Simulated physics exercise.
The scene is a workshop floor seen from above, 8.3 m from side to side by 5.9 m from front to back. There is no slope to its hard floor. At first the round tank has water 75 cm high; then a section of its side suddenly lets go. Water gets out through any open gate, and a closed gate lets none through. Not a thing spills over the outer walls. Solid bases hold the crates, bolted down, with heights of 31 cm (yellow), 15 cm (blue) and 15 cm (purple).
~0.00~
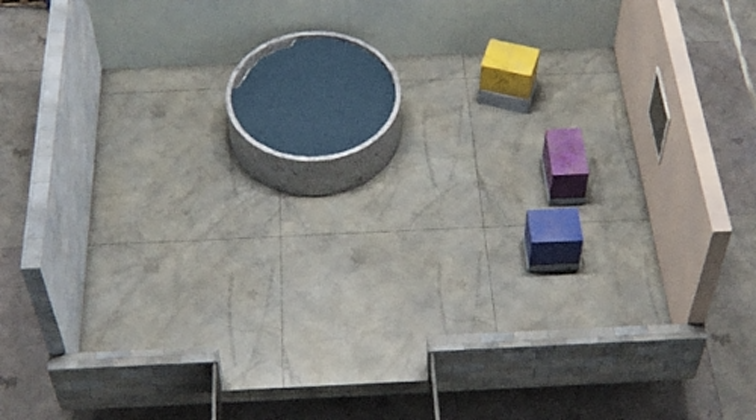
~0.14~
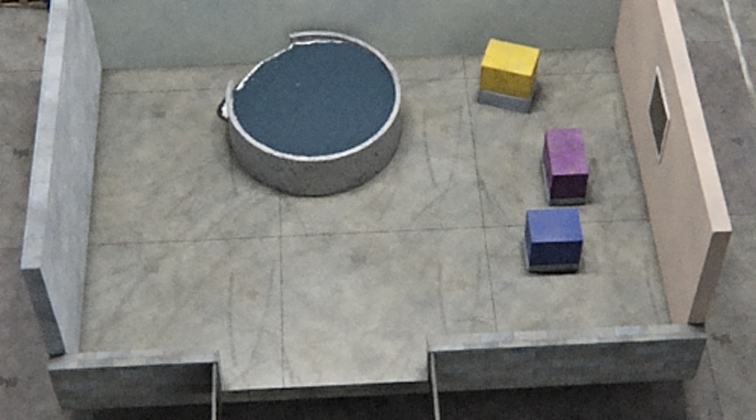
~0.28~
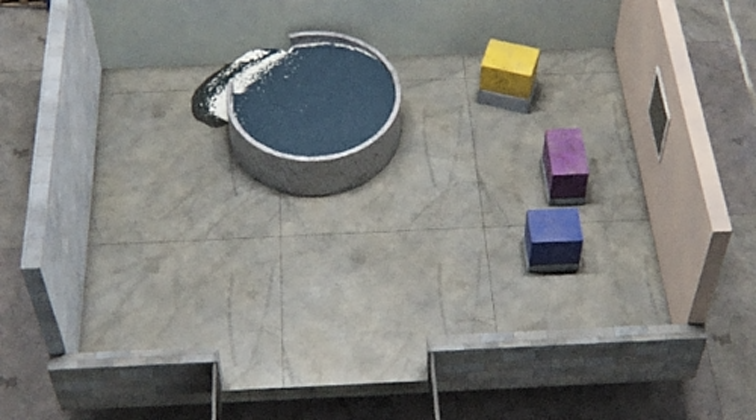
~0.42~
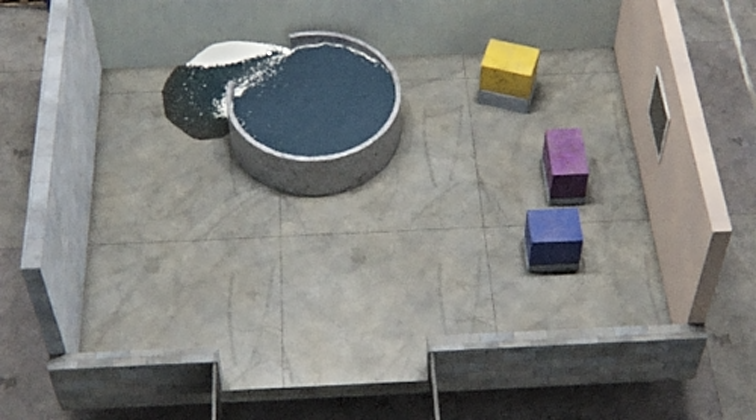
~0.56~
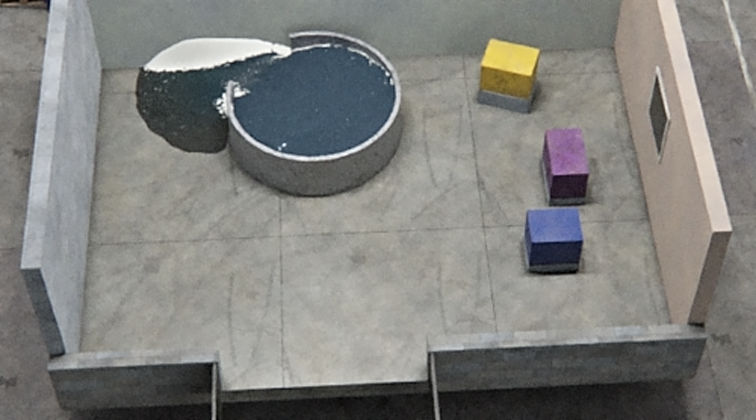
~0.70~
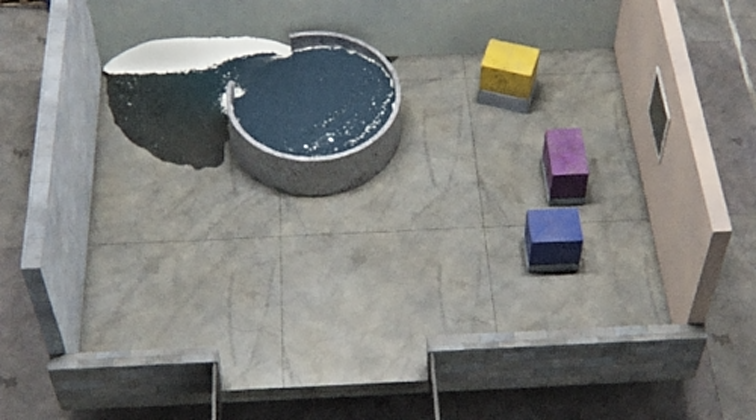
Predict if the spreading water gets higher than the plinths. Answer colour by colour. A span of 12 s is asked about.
I would say the yellow crate remains dry, the blue crate remains dry, the purple crate remains dry.
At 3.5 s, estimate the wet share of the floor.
Roughly 50 percent.
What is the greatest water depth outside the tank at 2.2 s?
55 cm or so.
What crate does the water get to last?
It is the blue one.
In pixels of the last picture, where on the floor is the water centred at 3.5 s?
Pixel position near (245, 155).
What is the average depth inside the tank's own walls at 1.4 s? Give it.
Some 51 cm on average.
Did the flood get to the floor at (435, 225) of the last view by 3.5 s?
Not yet touched.
After 1.4 s water covers 10 % of the floor and is deepest (64 cm) near (114, 74); yellow plinth not reached, blue plinth not reached, purple plinth not reached.
After 2.2 s water covers 25 % of the floor and is deepest (55 cm) near (102, 74); yellow plinth reached, blue plinth not reached, purple plinth not reached.
After 3.5 s water covers 50 % of the floor and is deepest (32 cm) near (78, 382); yellow plinth reached, blue plinth not reached, purple plinth reached.
After 7.0 s water covers 90 % of the floor and is deepest (20 cm) near (78, 382); yellow plinth reached, blue plinth reached, purple plinth reached.
After 12.0 s water covers 100 % of the floor and is deepest (10 cm) near (534, 349); highest at the yellow plinth 17 cm, highest at the blue plinth 9 cm, highest at the purple plinth 10 cm.
